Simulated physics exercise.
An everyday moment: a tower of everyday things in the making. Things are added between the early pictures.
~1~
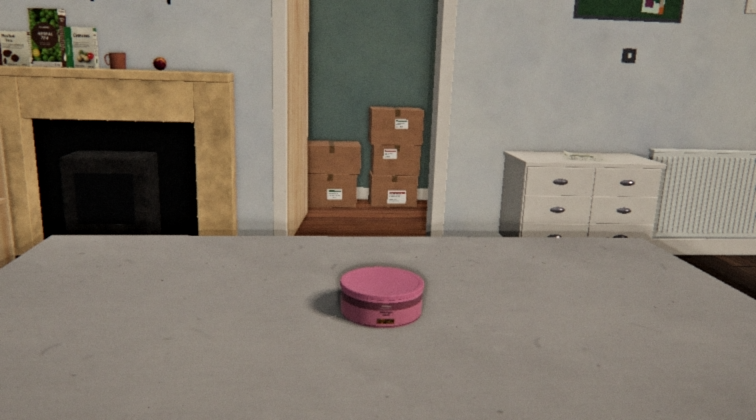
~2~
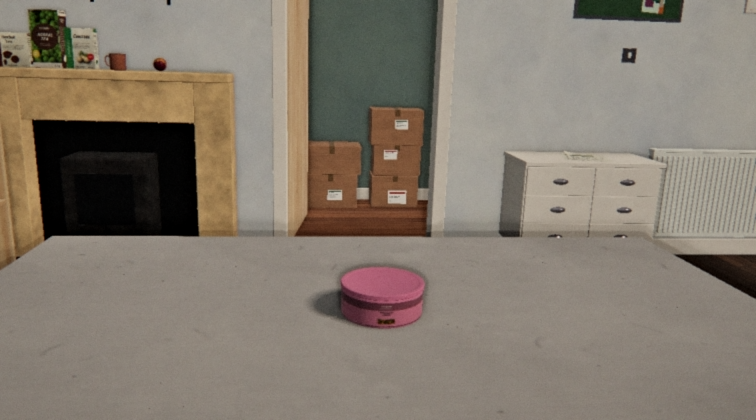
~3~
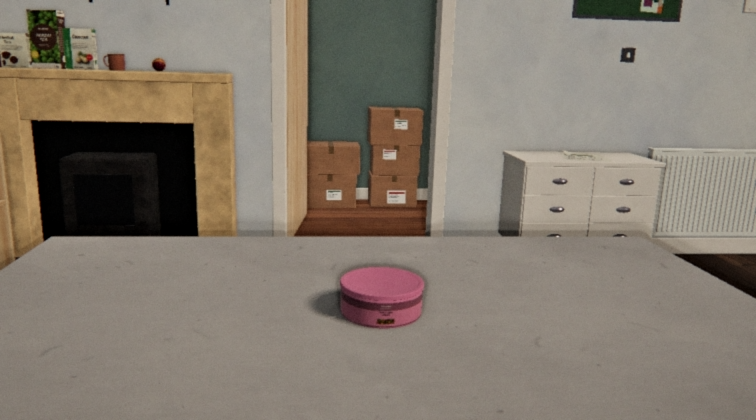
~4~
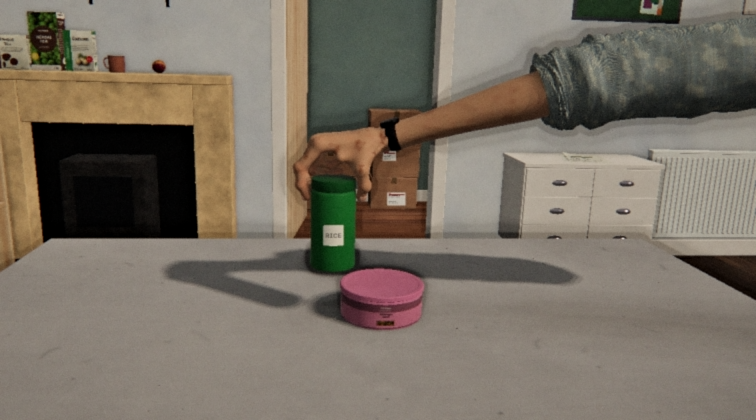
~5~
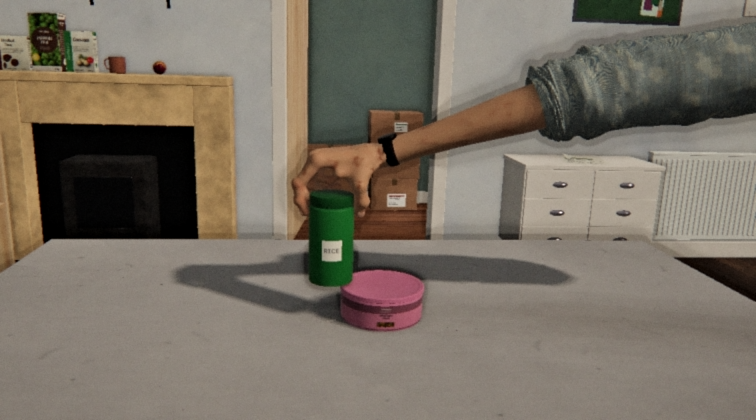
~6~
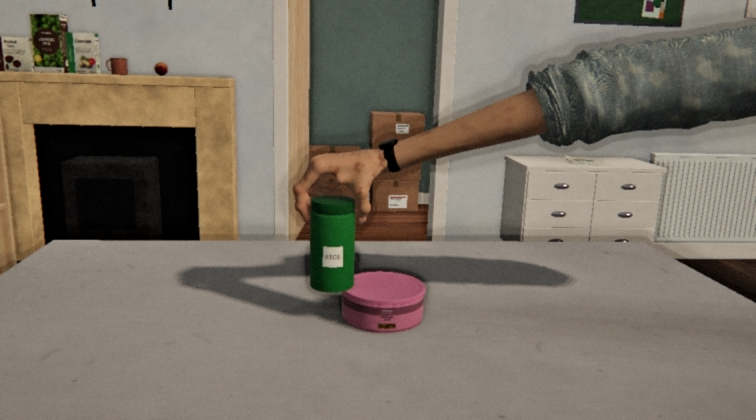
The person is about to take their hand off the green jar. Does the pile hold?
The pile comes apart.
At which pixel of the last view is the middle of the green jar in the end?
At about (269, 297).
Then, 0.30 s on from there, green jar now fallen.
Then, 0.40 s on from there, things are still on the move.
In the end, fallen, green jar; pink tub unmoved. At the end, from the last picture's camera, green jar near (269, 297). The pile gives way.
